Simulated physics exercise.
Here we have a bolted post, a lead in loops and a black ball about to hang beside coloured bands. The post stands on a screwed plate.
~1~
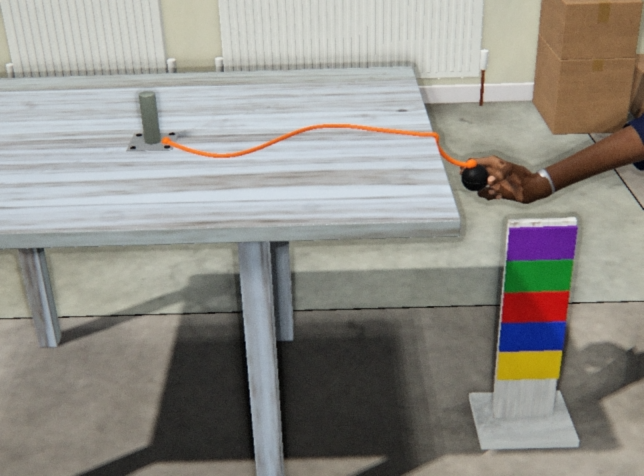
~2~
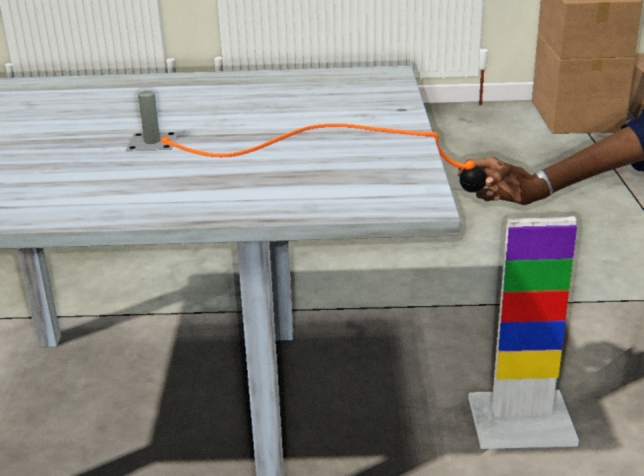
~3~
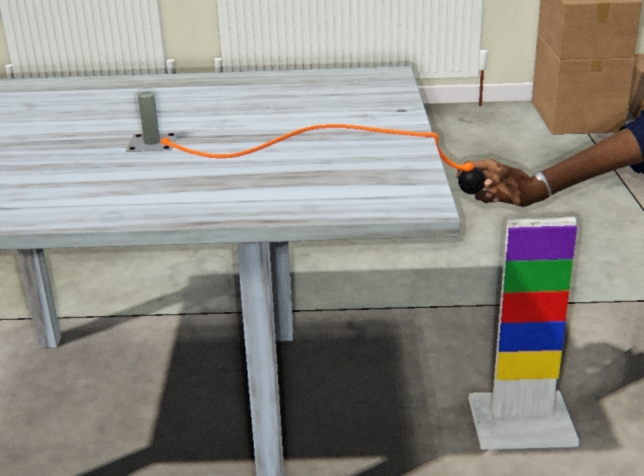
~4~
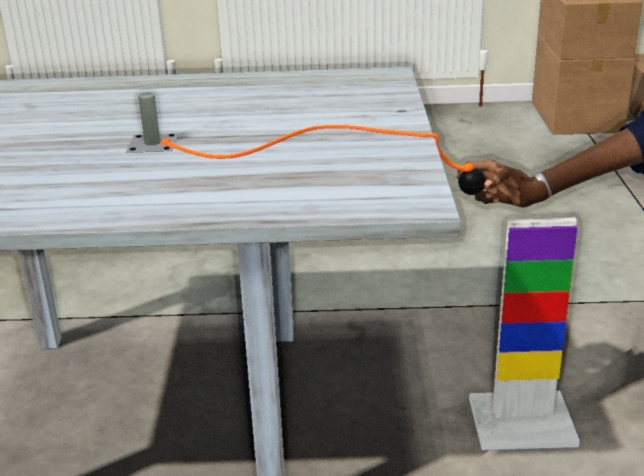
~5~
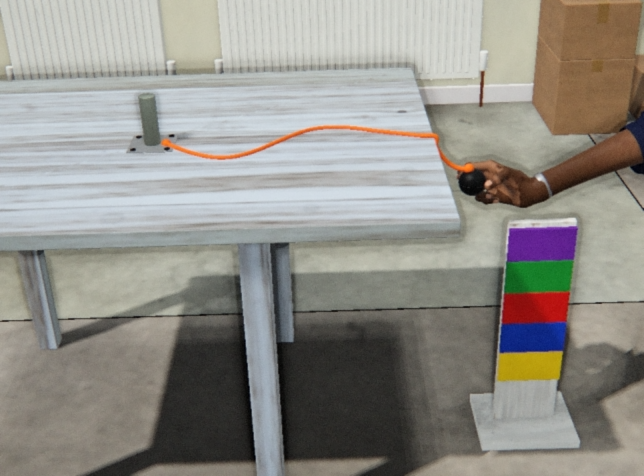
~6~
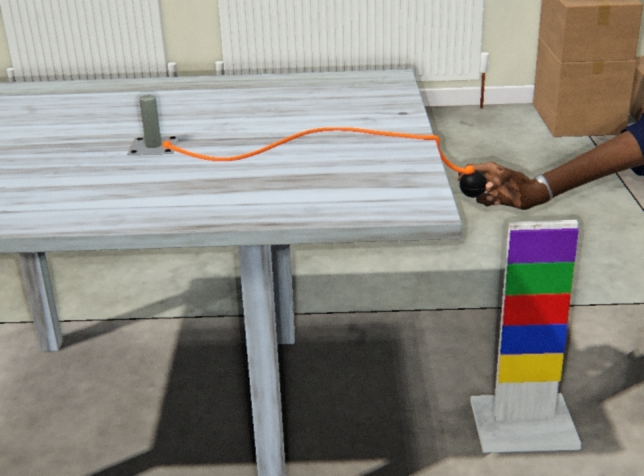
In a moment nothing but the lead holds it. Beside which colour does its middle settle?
Its centre hangs level with the purple band.
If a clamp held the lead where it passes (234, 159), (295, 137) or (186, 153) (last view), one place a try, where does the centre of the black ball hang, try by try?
In that order: (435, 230), (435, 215) and (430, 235).
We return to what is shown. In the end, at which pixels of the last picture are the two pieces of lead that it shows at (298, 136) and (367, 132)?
Near (335, 141) and (411, 139).
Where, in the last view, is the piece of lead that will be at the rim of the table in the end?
Near (391, 135).
Soon after, ball near (428, 241); level with purple.
After that, ball near (444, 246); level with purple.
In the end, ball near (430, 246); level with purple. Its middle rests at the purple band.
